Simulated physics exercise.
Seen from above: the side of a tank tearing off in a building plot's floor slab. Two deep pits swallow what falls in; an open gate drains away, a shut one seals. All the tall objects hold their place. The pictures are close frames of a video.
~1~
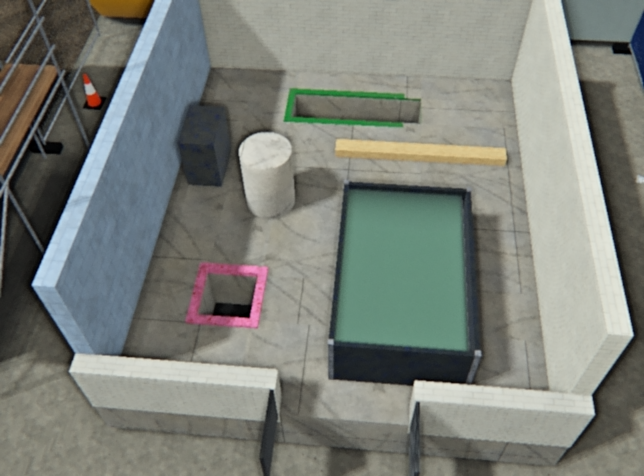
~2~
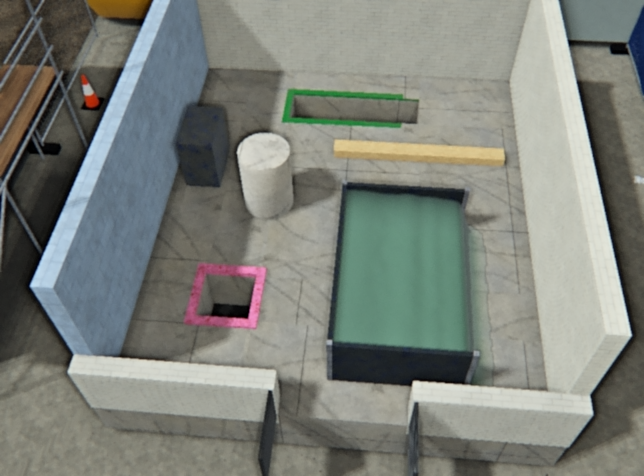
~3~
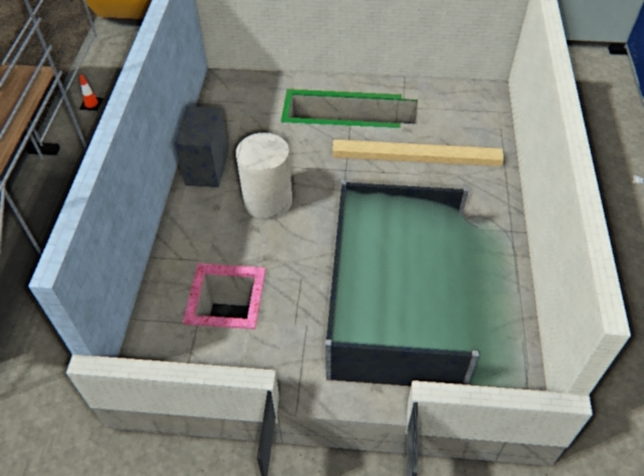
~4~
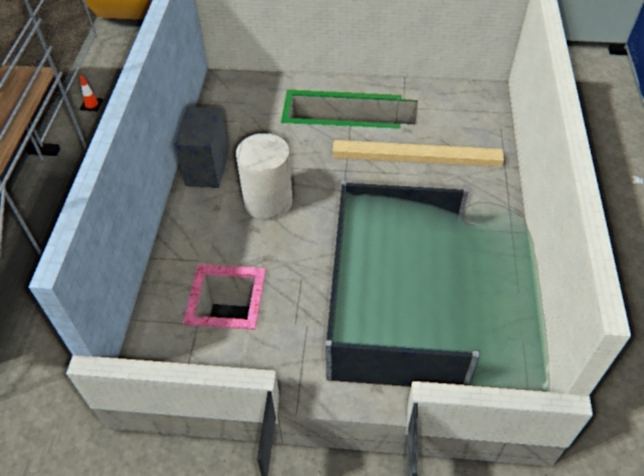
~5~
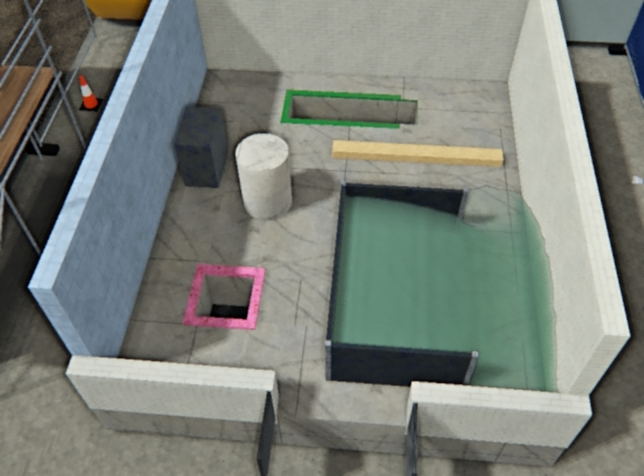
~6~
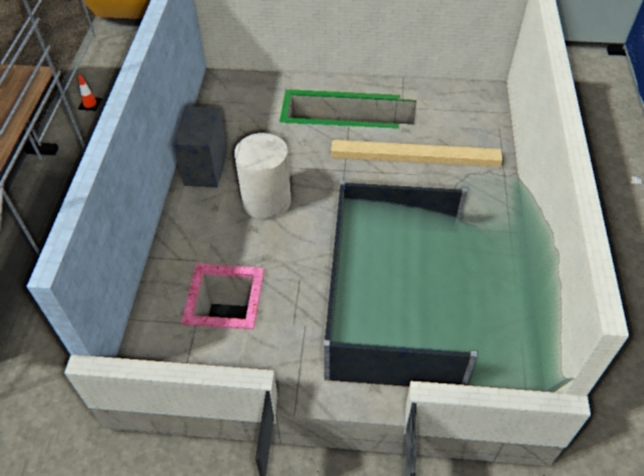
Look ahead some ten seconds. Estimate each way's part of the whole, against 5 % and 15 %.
In the end: The gate takes from 5 to 15 %; the green pit takes more than 15 %; the pink pit takes less than 5 %.
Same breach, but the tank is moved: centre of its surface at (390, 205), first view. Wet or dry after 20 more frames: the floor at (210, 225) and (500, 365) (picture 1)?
As listed: No water, covered.
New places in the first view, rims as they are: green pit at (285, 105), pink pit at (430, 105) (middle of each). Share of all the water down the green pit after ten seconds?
In per cent: Green 14.
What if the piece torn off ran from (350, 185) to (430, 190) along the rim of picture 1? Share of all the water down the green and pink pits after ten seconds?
Per cent: Green 50, pink 0.
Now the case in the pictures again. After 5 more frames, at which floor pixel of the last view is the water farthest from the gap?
Close to (501, 99).
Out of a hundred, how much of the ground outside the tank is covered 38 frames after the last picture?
Roughly 90 per cent.
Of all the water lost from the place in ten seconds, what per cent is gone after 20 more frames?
Roughly 30 per cent.
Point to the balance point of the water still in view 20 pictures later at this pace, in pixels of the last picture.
Roughly at (414, 256).
A moment on, water covers 20 % of the floor; the gate 0 %, the green pit 0 %, the pink pit 0 %.
Next, water covers 40 % of the floor; the gate 2 %, the green pit 0 %, the pink pit 0 %.
Then, water covers 65 % of the floor; the gate 5 %, the green pit 4 %, the pink pit 0 %.
Later, water covers 90 % of the floor; the gate 7 %, the green pit 11 %, the pink pit 0 %.
In the end, water covers 90 % of the floor; the gate 11 %, the green pit 19 %, the pink pit 1 %.
